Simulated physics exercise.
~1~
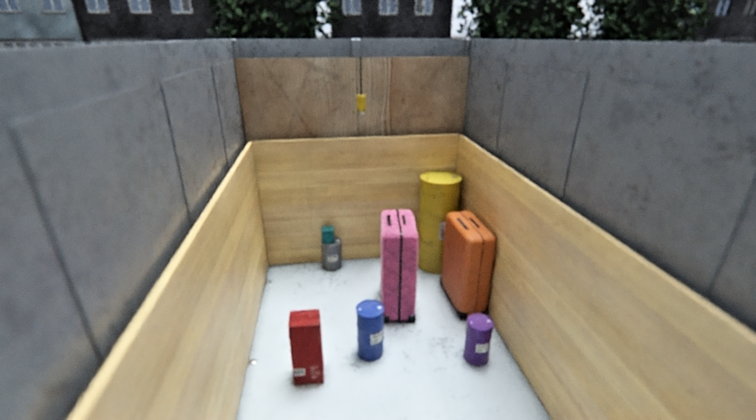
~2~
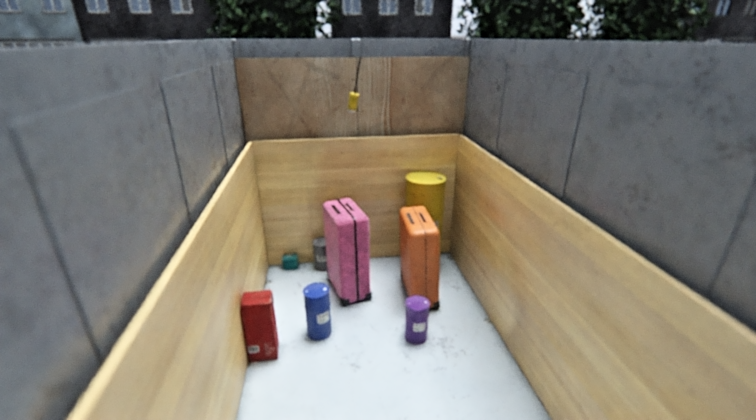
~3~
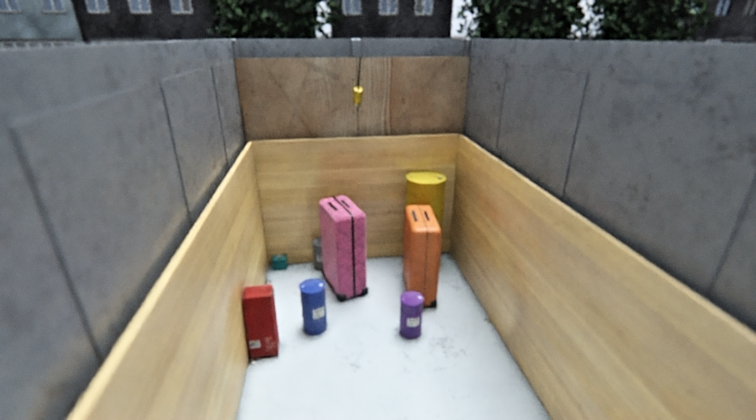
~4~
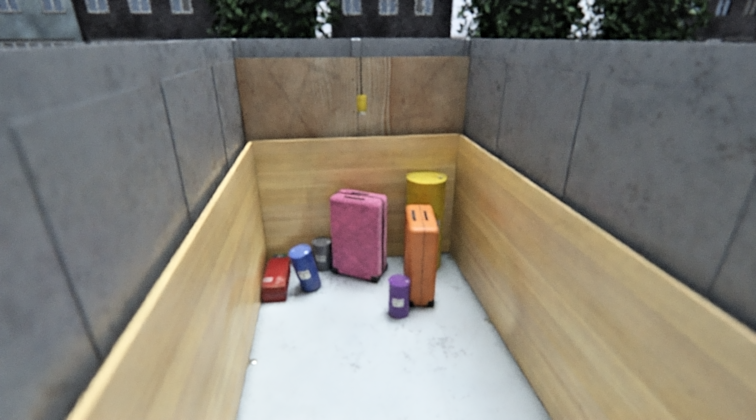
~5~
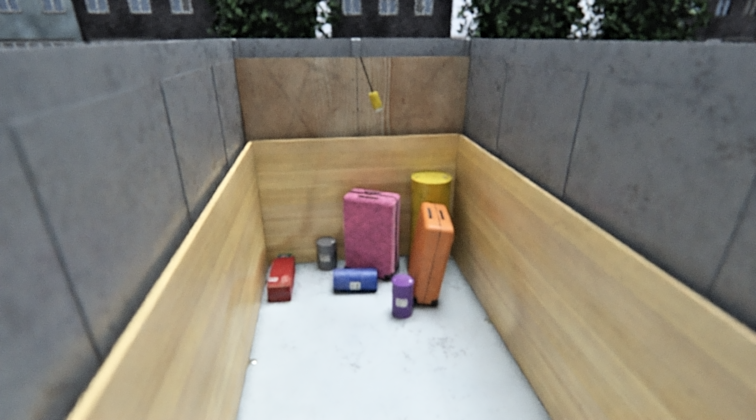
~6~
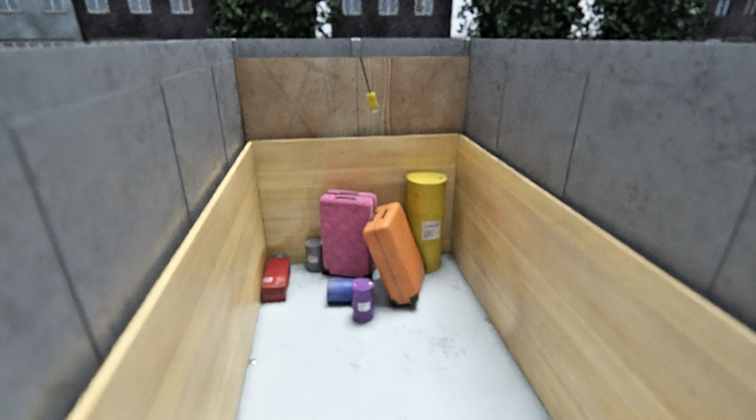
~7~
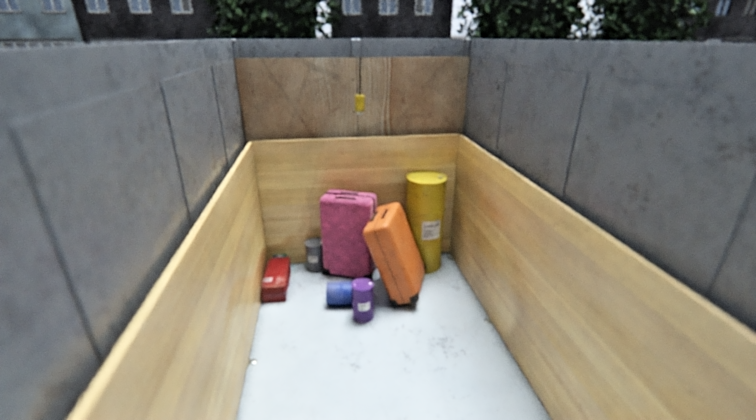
A tall yellow drum stayed near the back corner as the suitcases and canisters slid left and a turquoise box dropped off the grey canister. The red box and blue canister toppled, and the orange case ended up leaning left beside the upright pink one.
